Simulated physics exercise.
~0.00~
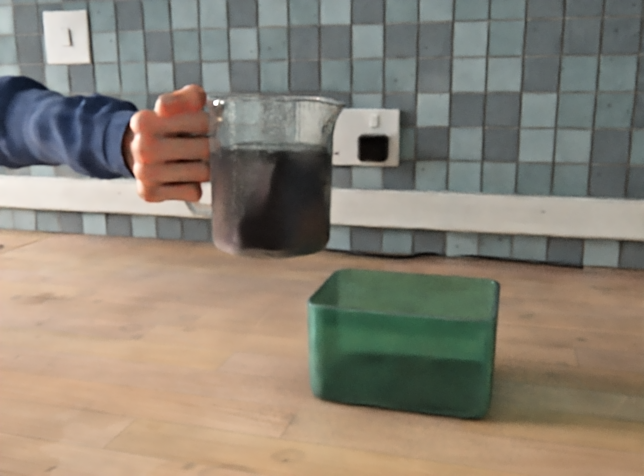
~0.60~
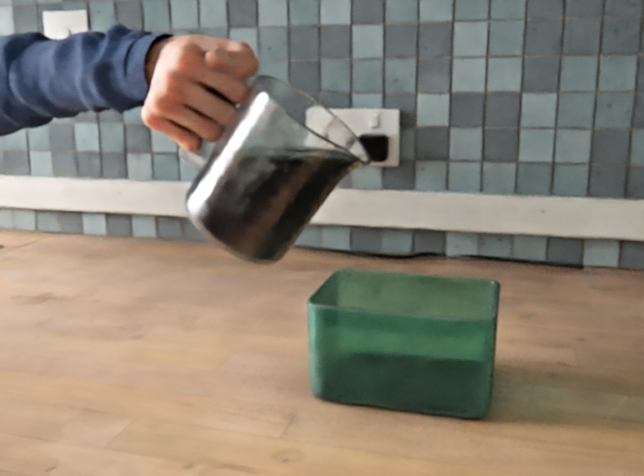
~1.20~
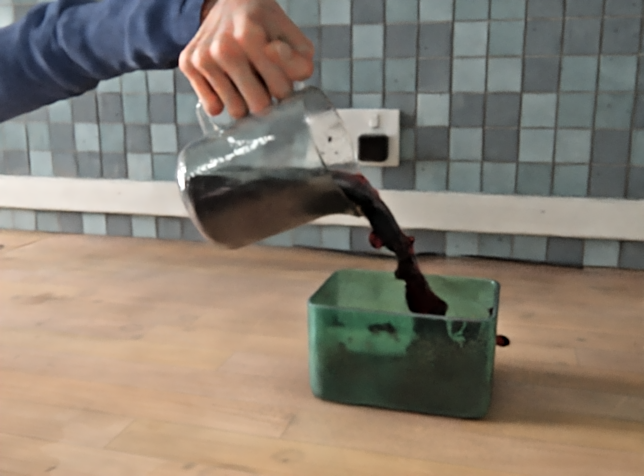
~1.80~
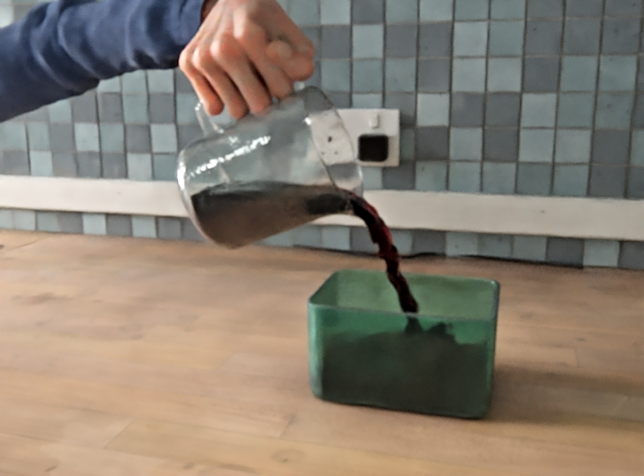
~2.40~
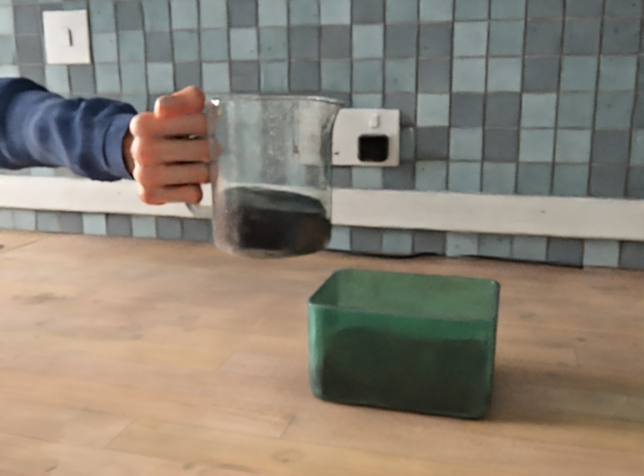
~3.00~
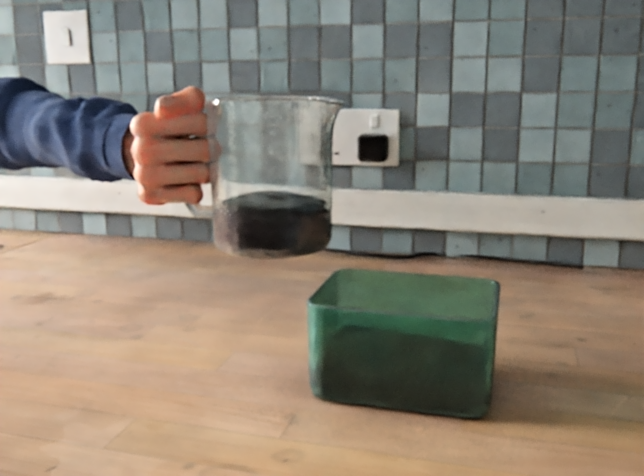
A hand in a blue sleeve tipped a clear jug of dark red wine to the right and poured some into a green box on a wooden worktop, then turned it upright, leaving some wine in the jug and the box partly filled.
